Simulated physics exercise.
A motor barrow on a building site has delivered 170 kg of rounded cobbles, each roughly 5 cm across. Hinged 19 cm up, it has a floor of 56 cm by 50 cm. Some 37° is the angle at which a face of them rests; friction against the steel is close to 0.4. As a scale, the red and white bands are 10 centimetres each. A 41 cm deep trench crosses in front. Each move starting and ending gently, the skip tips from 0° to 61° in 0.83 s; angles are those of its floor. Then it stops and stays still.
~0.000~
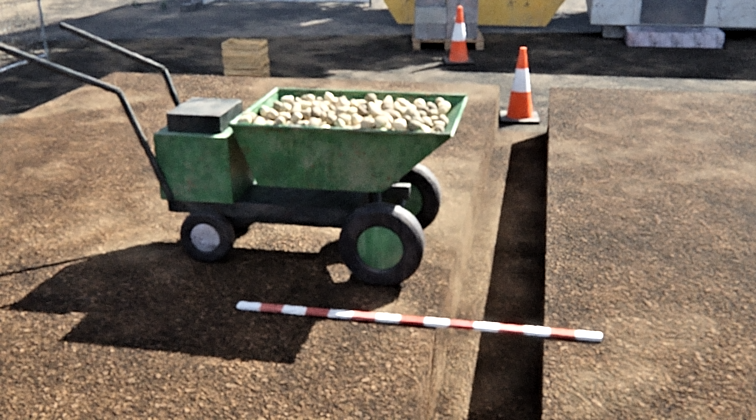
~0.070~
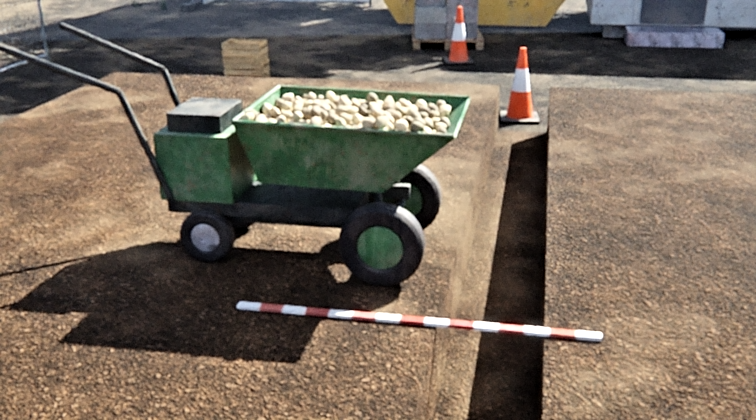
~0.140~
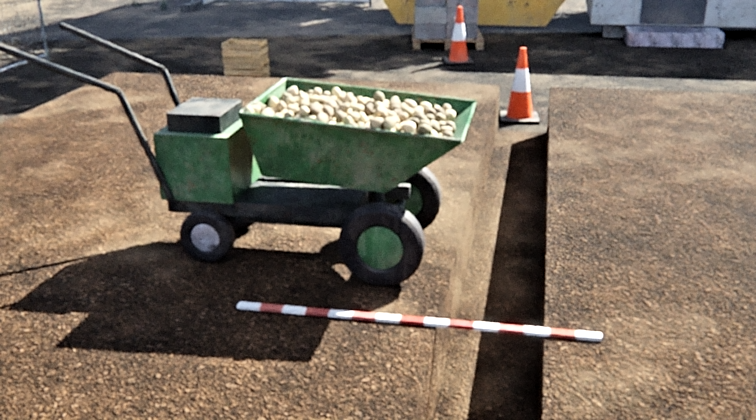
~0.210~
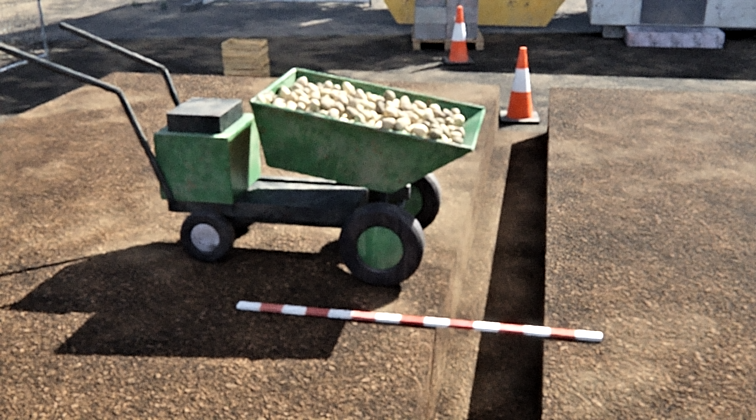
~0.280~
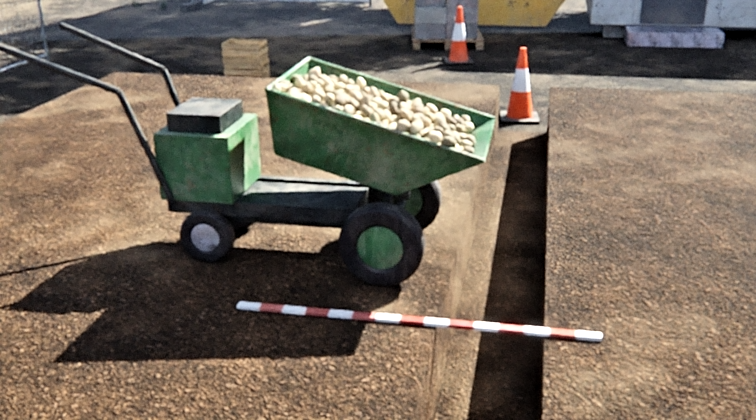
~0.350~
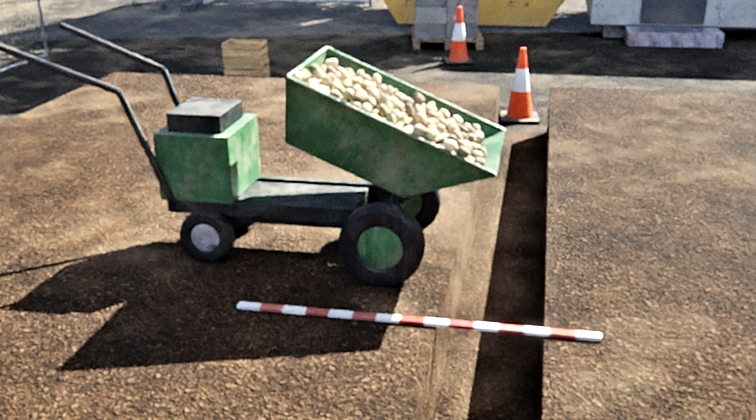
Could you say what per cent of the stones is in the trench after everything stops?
I would put it at 41 per cent.
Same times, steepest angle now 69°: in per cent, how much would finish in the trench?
In that case around 40 percent.
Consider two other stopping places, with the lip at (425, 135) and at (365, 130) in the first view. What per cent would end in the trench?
That gives roughly 65 per cent and roughly 100 per cent.
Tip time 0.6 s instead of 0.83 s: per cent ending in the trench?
In that case, around 35%.
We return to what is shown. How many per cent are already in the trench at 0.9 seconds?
About 5 per cent by then.
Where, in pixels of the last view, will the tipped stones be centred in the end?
The resting stones are centred at roughly (571, 265).
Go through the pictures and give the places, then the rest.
The first frame shows lip at (452, 135), floor tilted 0°, highest stones at (346, 103).
The second frame shows lip at (454, 137), floor tilted 1°, highest stones at (336, 102); the stones move at 0.3 m/s on average.
The third frame shows lip at (462, 142), floor tilted 5°, highest stones at (327, 98); the stones move at 0.5 m/s on average.
In the fourth frame, the skip is at 10°, its lip at (472, 150); the top of the load is at (319, 90); the stones move at 0.7 m/s on average.
In the fifth frame, the skip is at 16°, its lip at (484, 161); the top of the load is at (321, 82); the stones move at 0.9 m/s on average.
In the sixth frame, the skip is at 23°, its lip at (496, 175); the top of the load is at (332, 72); the stones move at 1.0 m/s on average.
After 0.6 s the floor is at 51°; 100 % in the skip; the foremost stones are at (514, 204).
After 0.9 s the floor is at 61°; 80 % in the skip, 5 % in the trench, 15 % past the trench; the foremost stones are at (593, 275).
After 1.3 s the floor is at 61°; 32 % in the skip, 12 % in the trench, 55 % past the trench; the foremost stones are at (736, 281).
After 3.2 s the floor is at 61°; 0 % in the skip, 41 % in the trench, 59 % past the trench; the foremost stones are past the picture's edge.
